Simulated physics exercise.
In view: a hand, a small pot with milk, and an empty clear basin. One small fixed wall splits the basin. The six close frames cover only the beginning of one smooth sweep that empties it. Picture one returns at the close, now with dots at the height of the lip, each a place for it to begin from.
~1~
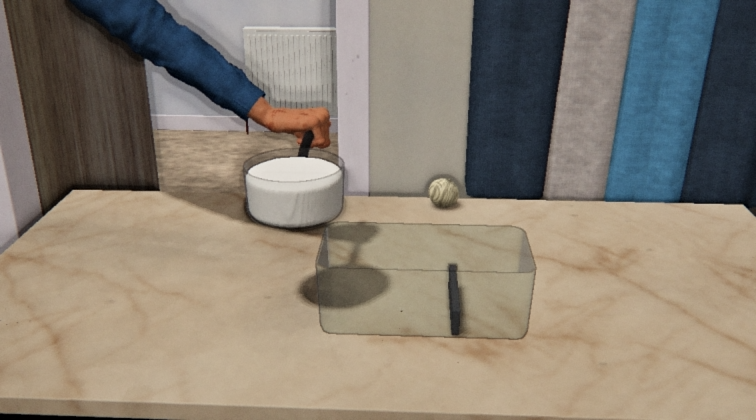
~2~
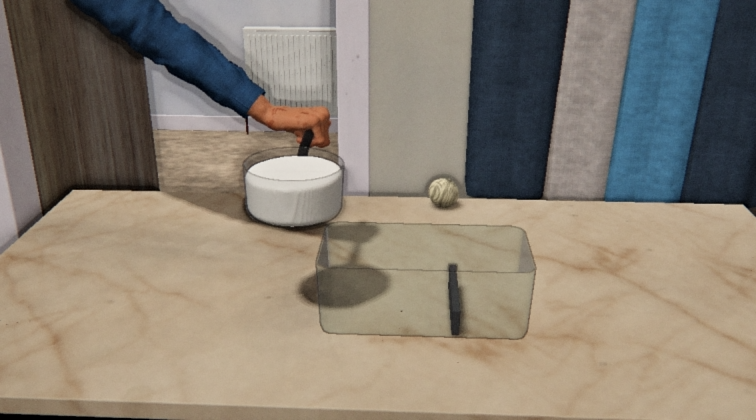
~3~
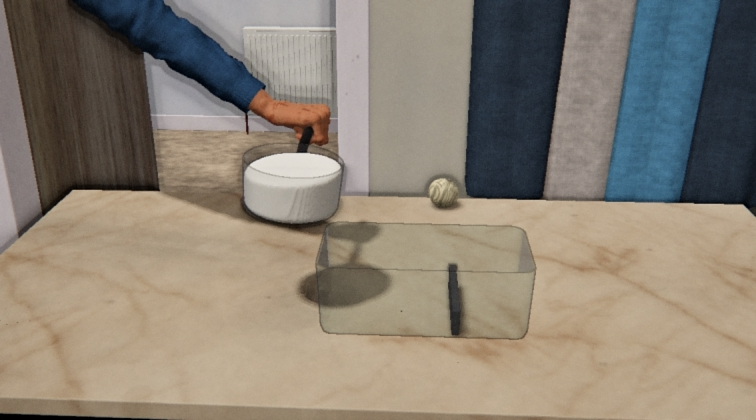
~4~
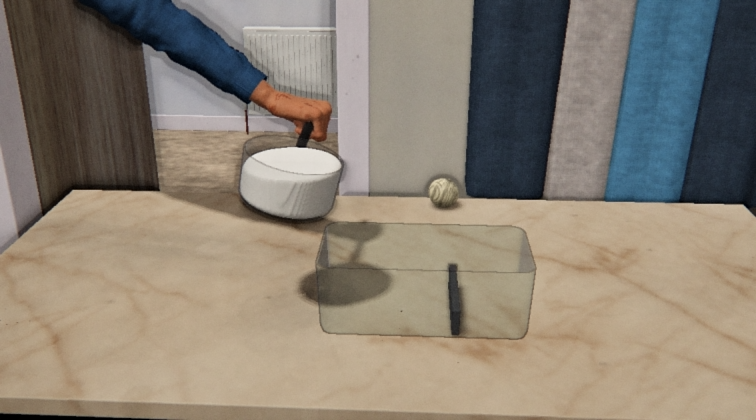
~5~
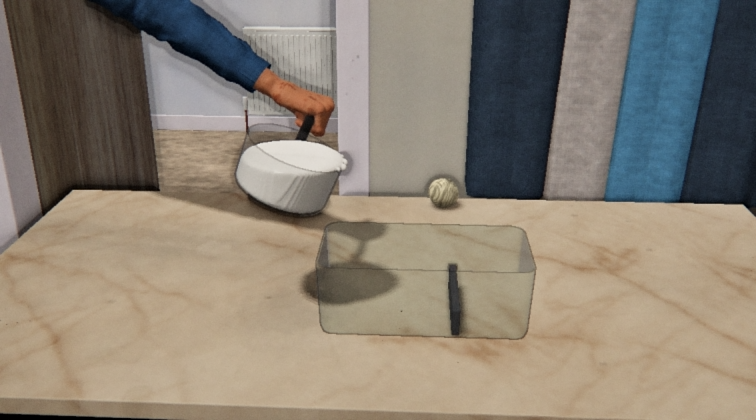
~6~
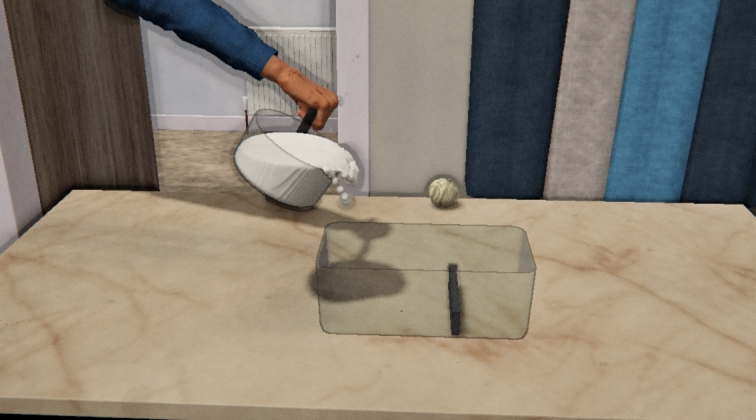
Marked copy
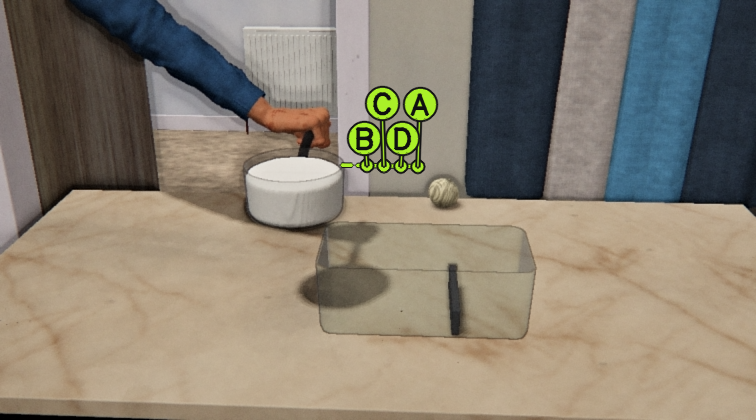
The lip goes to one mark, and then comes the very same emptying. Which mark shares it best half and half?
C is best.
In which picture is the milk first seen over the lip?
Picture 5.
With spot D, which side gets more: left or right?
More ends on the right.
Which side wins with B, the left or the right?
More ends on the left.
In lime, A at (417, 166); B at (366, 165); C at (383, 165); D at (400, 166).
If A is chosen, about 29 % ends left of the wall and 71 % right of it.
If B is chosen, about 78 % ends left of the wall and 21 % right of it.
If C is chosen, about 46 % ends left of the wall and 53 % right of it.
If D is chosen, about 27 % ends left of the wall and 72 % right of it.
